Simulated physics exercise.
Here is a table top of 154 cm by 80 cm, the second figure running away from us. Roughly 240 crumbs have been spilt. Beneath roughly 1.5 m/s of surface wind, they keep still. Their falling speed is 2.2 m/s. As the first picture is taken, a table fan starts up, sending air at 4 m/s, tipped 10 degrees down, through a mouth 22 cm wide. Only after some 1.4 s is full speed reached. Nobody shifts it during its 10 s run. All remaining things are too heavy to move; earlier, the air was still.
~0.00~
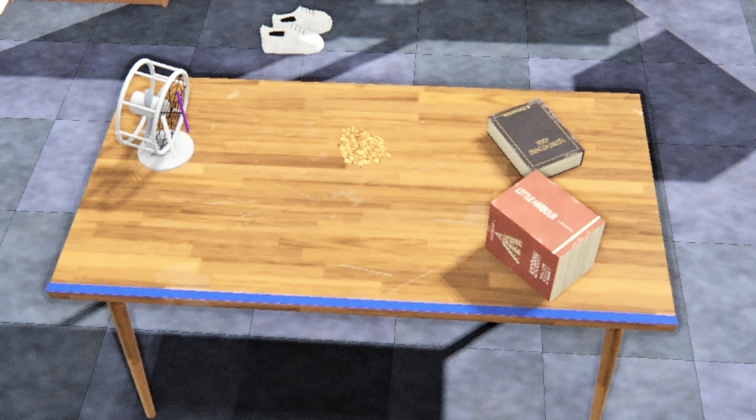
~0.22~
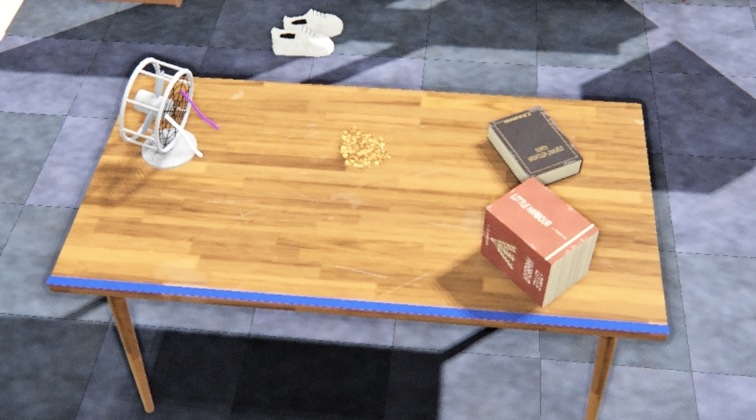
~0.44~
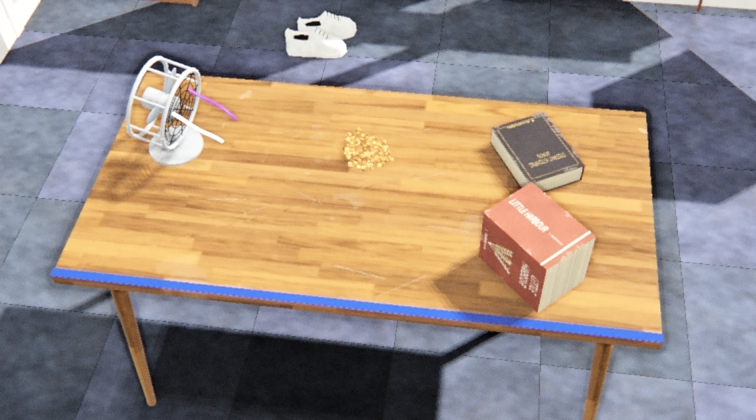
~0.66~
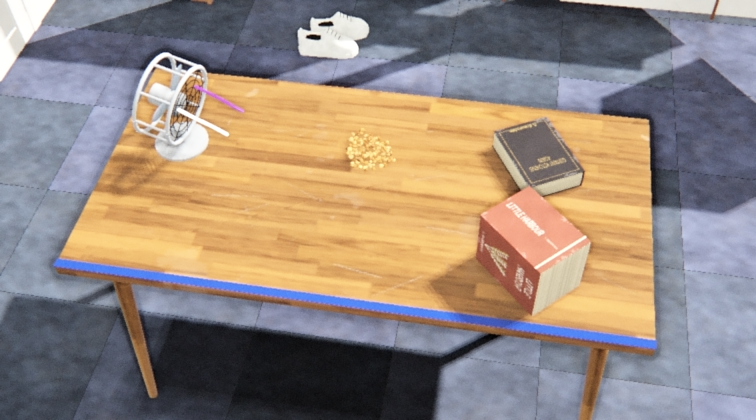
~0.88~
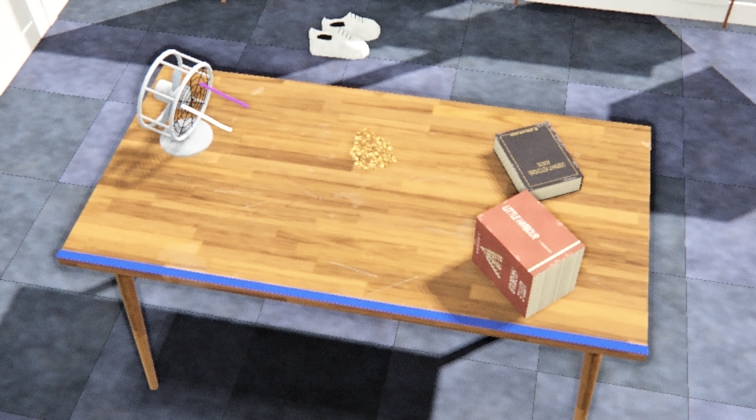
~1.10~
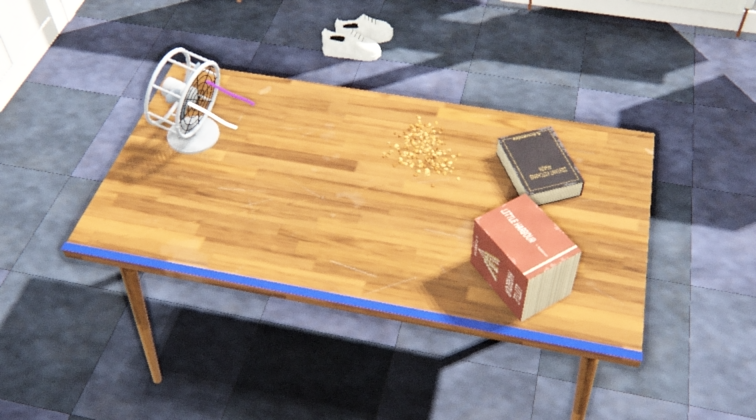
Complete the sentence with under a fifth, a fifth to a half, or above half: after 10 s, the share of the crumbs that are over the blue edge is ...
After 10 s, the share is under a fifth.
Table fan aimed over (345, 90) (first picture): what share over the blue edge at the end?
That way the share would be roughly 0 %.
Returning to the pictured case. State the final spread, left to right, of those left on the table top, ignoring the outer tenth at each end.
30 cm, give or take.
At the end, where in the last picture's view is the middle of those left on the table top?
Centre point: About (502, 158).
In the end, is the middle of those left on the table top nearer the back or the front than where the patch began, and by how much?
Shifted backward by about 5 cm.
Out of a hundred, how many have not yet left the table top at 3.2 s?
I'd estimate about 60 per cent.
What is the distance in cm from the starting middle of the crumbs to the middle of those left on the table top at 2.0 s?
It works out to close to 40 cm.
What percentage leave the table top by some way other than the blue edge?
Roughly 50 per cent.
After 2.0 s the count stands so, 0 % are over the blue edge; the middle of those still in play is near (502, 158).
After 3.2 s the count stands so, 0 % are over the blue edge; the middle of those still in play is near (502, 158).
After 5.5 s the count stands so, 0 % are over the blue edge; the middle of those still in play is near (502, 158).
After 10.0 s, at the end, 0 % are over the blue edge; the middle of those still in play is near (502, 158).
